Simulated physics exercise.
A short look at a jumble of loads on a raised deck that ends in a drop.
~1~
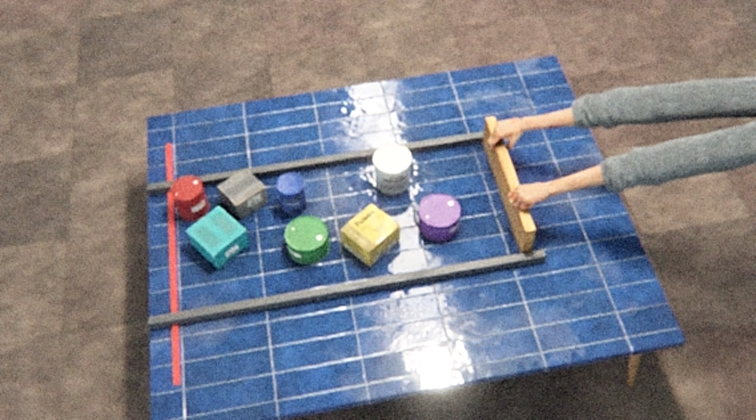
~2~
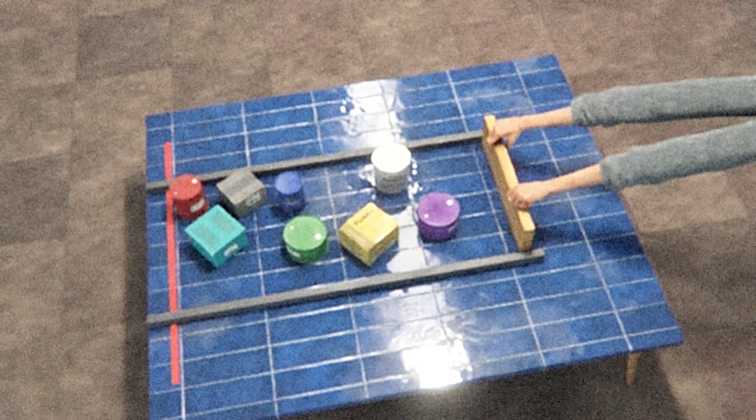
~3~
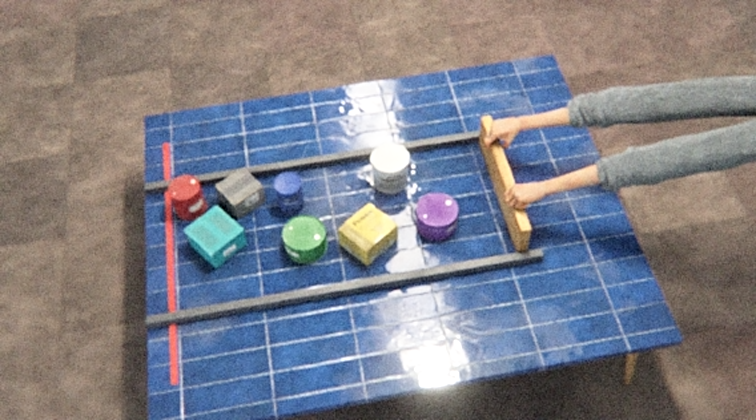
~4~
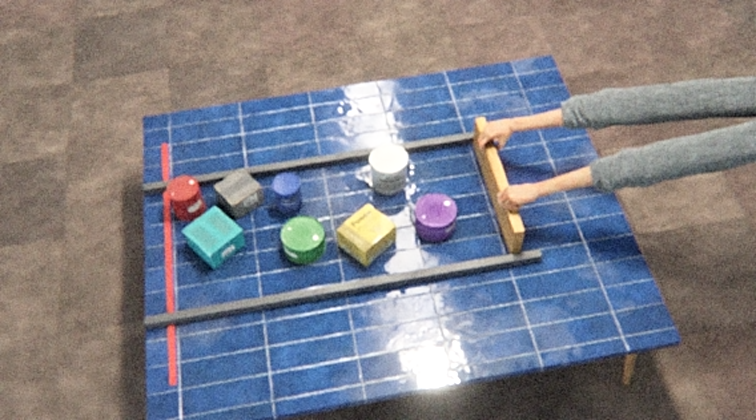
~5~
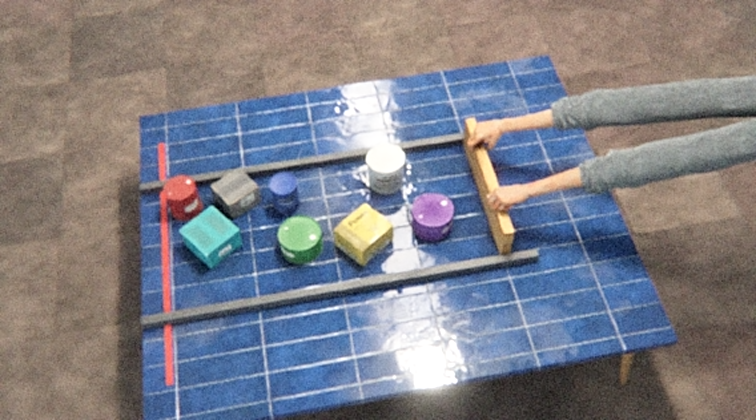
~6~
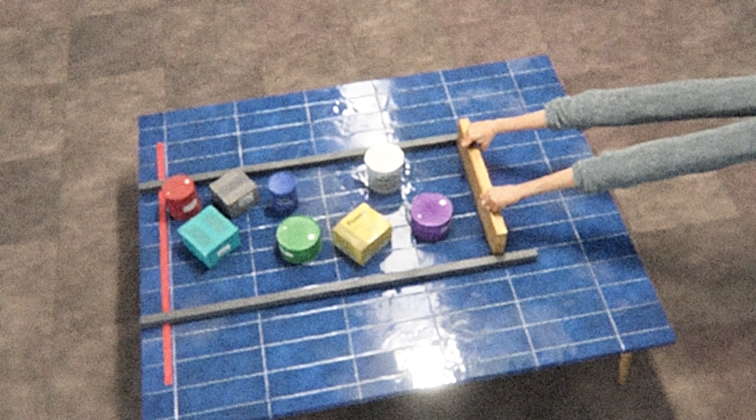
A plank pushed by two hands slides slightly left on a blue table of colourful containers.
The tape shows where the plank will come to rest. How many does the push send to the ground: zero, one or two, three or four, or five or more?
Here the number that fall off is five or more.
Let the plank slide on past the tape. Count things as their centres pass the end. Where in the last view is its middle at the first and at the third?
About (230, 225), then (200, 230).
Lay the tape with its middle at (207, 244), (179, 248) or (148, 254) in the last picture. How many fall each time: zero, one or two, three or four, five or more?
Taking them in turn, one or two; more than four; five or more.
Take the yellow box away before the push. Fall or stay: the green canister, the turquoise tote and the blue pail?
The green canister tumbles off, the turquoise tote falls, the blue pail stays on.
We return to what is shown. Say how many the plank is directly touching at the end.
It touches 3.
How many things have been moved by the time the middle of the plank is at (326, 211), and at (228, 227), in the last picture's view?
The counts are 6 and 8.
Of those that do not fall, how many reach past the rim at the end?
That would be 3.
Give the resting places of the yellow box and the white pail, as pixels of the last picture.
Near (142, 294) and (140, 211).
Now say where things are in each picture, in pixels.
In the first picture, red canister (190, 198); turquoise tote (219, 238); grey parcel (243, 194); plank (507, 184); tape (172, 252).
In the second picture, turquoise tote (217, 237); yellow box (370, 234).
In the third picture, grey parcel (241, 194); blue pail (290, 194).
In the fourth picture, red canister (186, 199); purple canister (435, 217).
In the fifth picture, turquoise tote (212, 238); white pail (386, 169).
In the sixth picture, red canister (182, 198); turquoise tote (210, 237); grey parcel (235, 193); plank (480, 186); tape (164, 251).
Soon after, none off yet; red canister at rest near (182, 198); turquoise tote at rest near (210, 237); grey parcel at rest near (235, 193).
Then, none off yet; red canister moving near (179, 198); turquoise tote moved a little near (193, 231); grey parcel moved about its own width near (212, 189).
By the end, the number that fall off is five or more; fallen, green canister, blue pail, grey parcel, turquoise tote and red canister.
